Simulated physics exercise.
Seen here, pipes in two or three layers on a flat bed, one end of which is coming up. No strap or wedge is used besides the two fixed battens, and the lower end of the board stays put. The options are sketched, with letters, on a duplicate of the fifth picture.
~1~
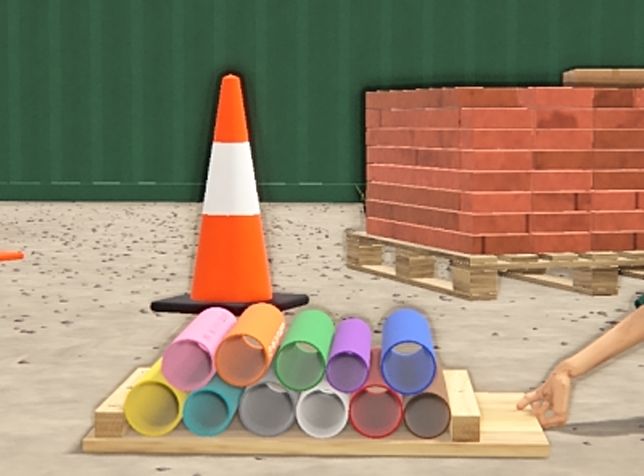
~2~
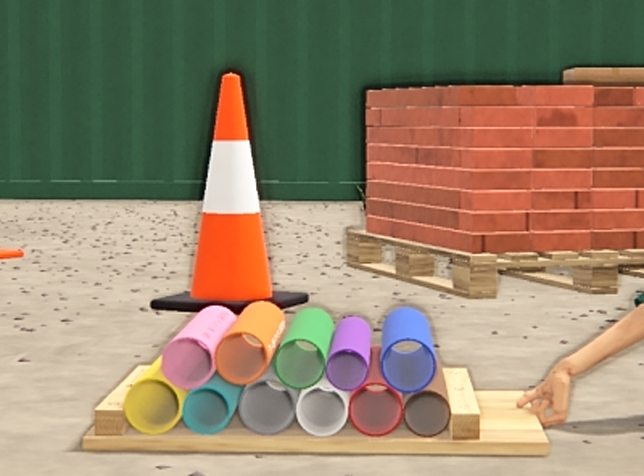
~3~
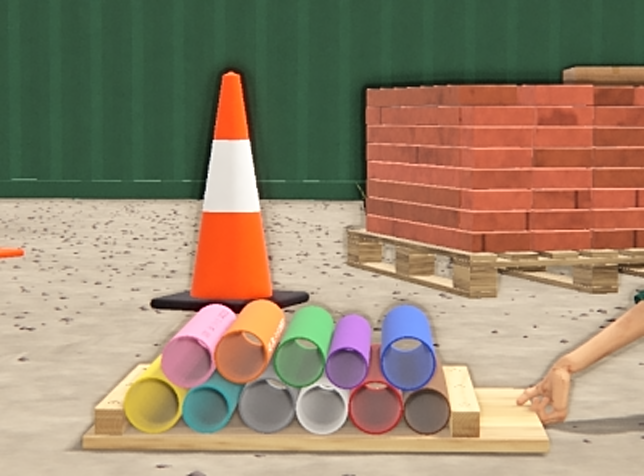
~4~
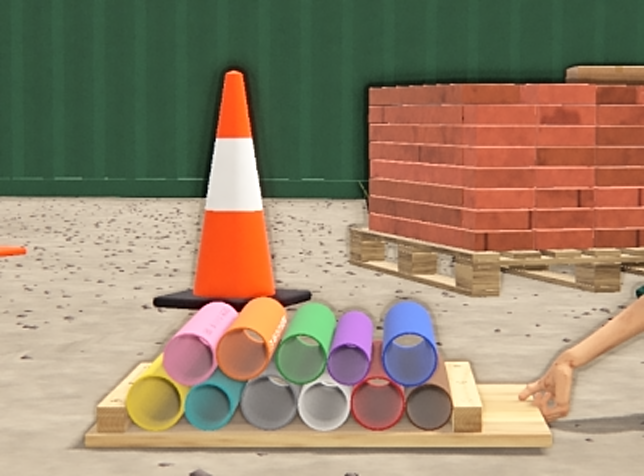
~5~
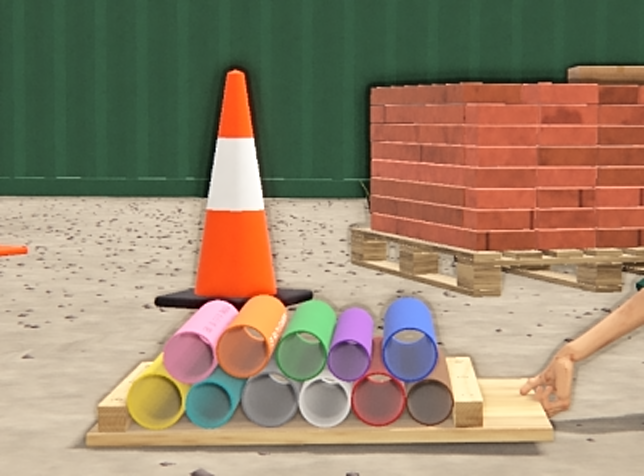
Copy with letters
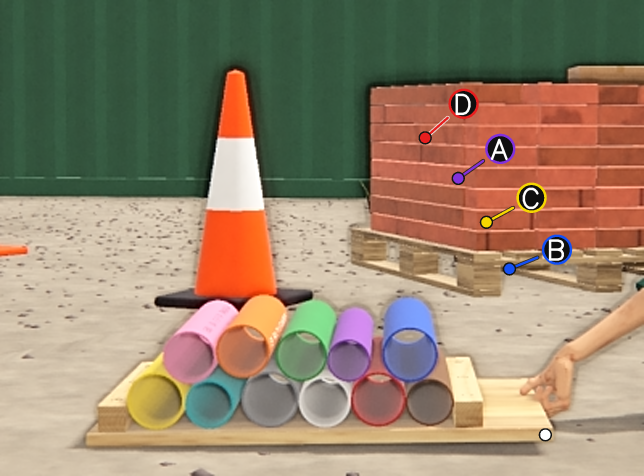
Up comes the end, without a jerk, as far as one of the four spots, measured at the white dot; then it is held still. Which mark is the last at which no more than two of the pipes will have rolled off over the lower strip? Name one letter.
Lift it to C and no more.
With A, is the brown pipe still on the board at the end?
The brown pipe: Yes.
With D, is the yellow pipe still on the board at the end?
Yes.
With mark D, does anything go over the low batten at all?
Yes.
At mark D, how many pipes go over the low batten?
With D, five.
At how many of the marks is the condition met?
Two of the four.
On the copy, A at (458, 178); B at (510, 269); C at (486, 222); D at (425, 138); the white dot at (545, 435).
On C. First, board at 17°.
Then, board at 29°.
Finally, board at 29°, two over the low batten (pink, orange).
By contrast, A five over the low batten; B two over the low batten (pink, orange); D five over the low batten.
